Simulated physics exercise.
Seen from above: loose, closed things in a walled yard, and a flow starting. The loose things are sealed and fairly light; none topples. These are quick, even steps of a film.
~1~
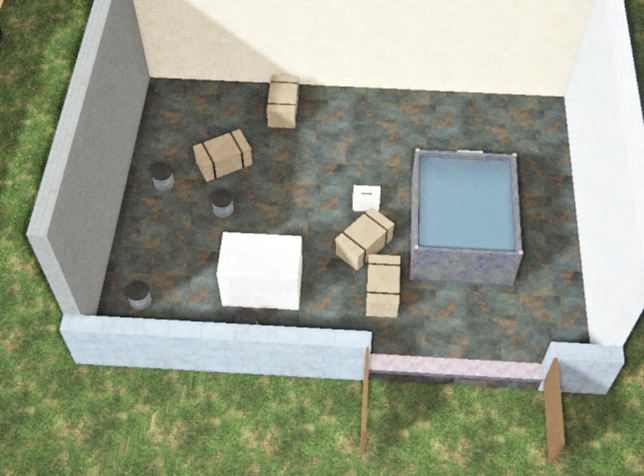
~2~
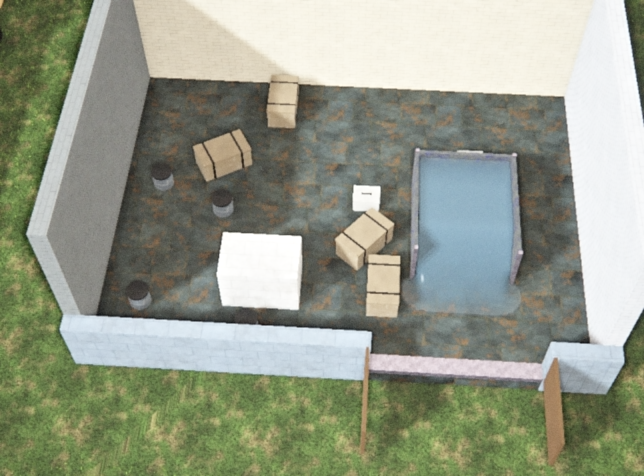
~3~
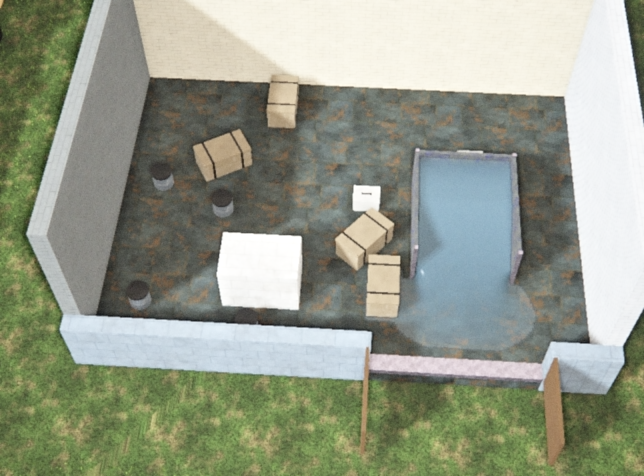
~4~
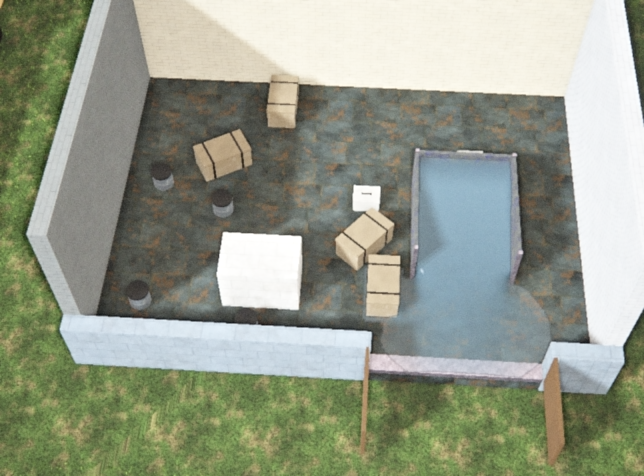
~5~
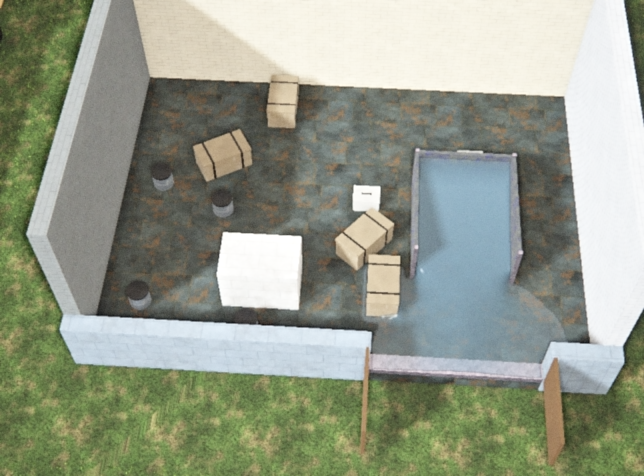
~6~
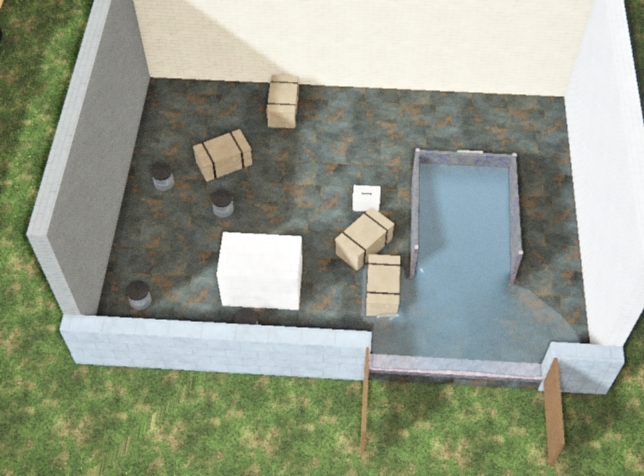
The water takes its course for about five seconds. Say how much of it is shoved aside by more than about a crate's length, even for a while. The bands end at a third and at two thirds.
It is not even a third.
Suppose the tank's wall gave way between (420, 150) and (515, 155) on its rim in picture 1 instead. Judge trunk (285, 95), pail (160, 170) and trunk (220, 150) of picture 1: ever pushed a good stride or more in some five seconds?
In turn: That far or more, swept aside, under that.
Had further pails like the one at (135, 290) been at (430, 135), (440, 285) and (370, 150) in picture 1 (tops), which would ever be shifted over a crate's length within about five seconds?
In turn: No, pushed that far, less than that.
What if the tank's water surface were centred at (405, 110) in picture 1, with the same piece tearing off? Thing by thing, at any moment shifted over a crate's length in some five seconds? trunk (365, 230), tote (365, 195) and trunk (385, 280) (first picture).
In turn: Swept aside, that far or more, that far or more.
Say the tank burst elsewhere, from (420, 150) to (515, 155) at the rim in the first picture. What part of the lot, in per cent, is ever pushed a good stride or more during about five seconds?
I make it 30 per cent.
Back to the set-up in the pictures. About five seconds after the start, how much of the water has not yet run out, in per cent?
Close to 24 %.
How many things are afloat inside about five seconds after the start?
That makes 0.
A moment on, 0 of 10 are well off their spots; 0 afloat.
Next, 0 of 10 are well off their spots; 0 afloat.
Later, 0 of 10 are well off their spots; 0 afloat.
In the end, 0 of 10 are well off their spots, and 0 have been at some point; 0 afloat.
